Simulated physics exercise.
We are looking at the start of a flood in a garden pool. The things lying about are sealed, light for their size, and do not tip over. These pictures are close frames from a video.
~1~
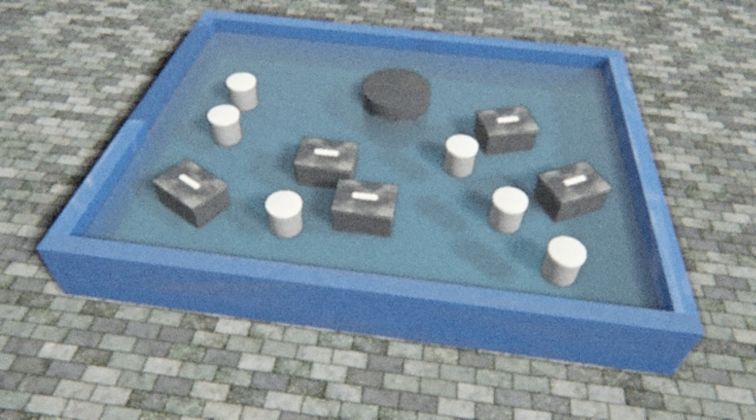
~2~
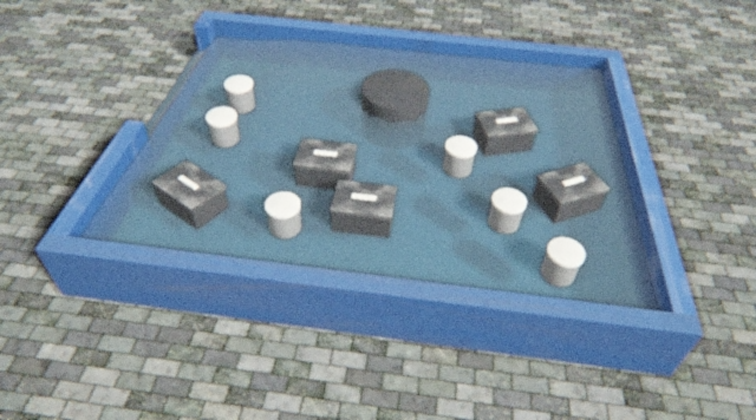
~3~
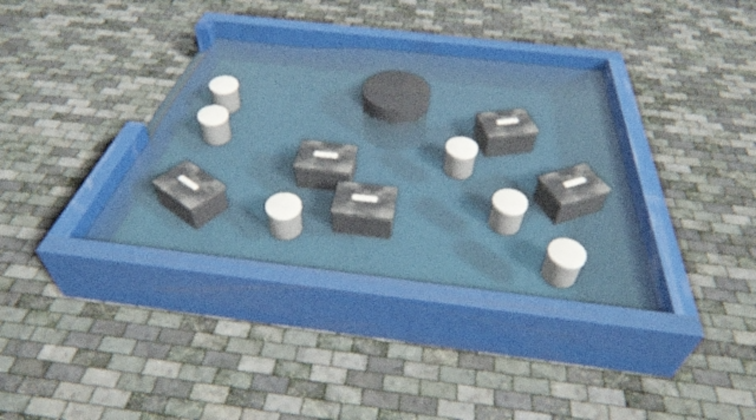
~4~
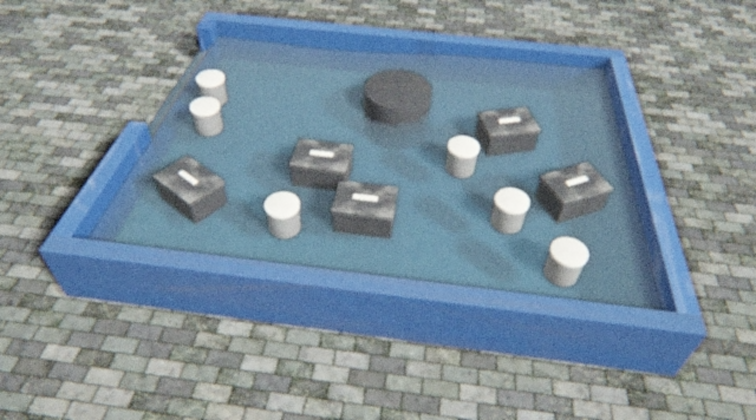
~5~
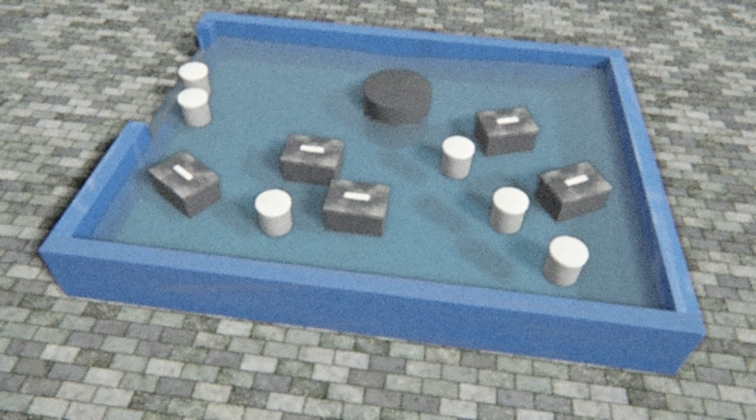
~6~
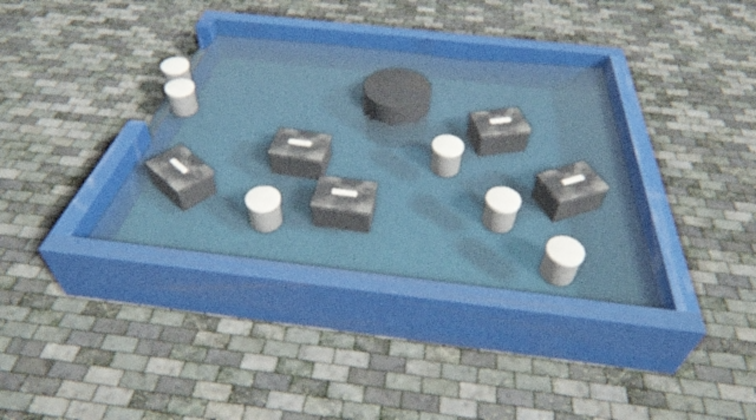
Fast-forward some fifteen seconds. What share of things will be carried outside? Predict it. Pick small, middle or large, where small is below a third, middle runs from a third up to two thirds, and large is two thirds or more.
Middle.
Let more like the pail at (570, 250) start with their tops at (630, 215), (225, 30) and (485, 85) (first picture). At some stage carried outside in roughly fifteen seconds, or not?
Lab note - results by position: Retained, exited, retained.
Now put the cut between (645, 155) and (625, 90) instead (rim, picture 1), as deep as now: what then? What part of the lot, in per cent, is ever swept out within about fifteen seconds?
I'd put it near 40 per cent.
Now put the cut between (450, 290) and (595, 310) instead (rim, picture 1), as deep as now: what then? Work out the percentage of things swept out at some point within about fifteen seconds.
Roughly 70 in a hundred.
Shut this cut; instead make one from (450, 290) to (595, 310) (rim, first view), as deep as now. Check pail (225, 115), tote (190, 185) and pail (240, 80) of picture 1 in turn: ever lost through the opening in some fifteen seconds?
Going through them in sequence: Trapped, then trapped, then trapped.
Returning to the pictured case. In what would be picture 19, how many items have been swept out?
By that point the tally is 3.
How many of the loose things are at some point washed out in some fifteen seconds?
The count is 6.
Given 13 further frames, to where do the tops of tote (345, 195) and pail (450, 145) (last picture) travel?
They should end up near (244, 163) and (350, 139) respectively.
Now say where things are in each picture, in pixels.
The first picture shows a pail at (241, 81) floats; a pail at (223, 114) floats; 0 of 11 have shifted.
The second picture shows a pail at (239, 83), afloat; a pail at (221, 116), afloat; 0 of 11 have shifted.
The third picture shows a pail at (224, 84) floats, close to its start; a pail at (213, 114), afloat, close to its start; 2 of 11 have shifted.
The fourth picture shows a pail at (210, 78), afloat, close to its start; a pail at (205, 106), afloat, close to its start; 3 of 11 have shifted.
The fifth picture shows a pail at (193, 70), afloat, a stride from its start; a pail at (192, 97), afloat, a stride from its start; 6 of 11 have shifted.
The sixth picture shows a pail at (175, 65) floats, a stride from its start; a pail at (179, 87) floats, a stride from its start; 8 of 11 have shifted.
A moment on, 2 of 11 are out; 9 afloat.
Next, 3 of 11 are out; 8 afloat.
Later, 5 of 11 are out; 6 afloat.
In the end, 6 of 11 are out; 5 afloat.
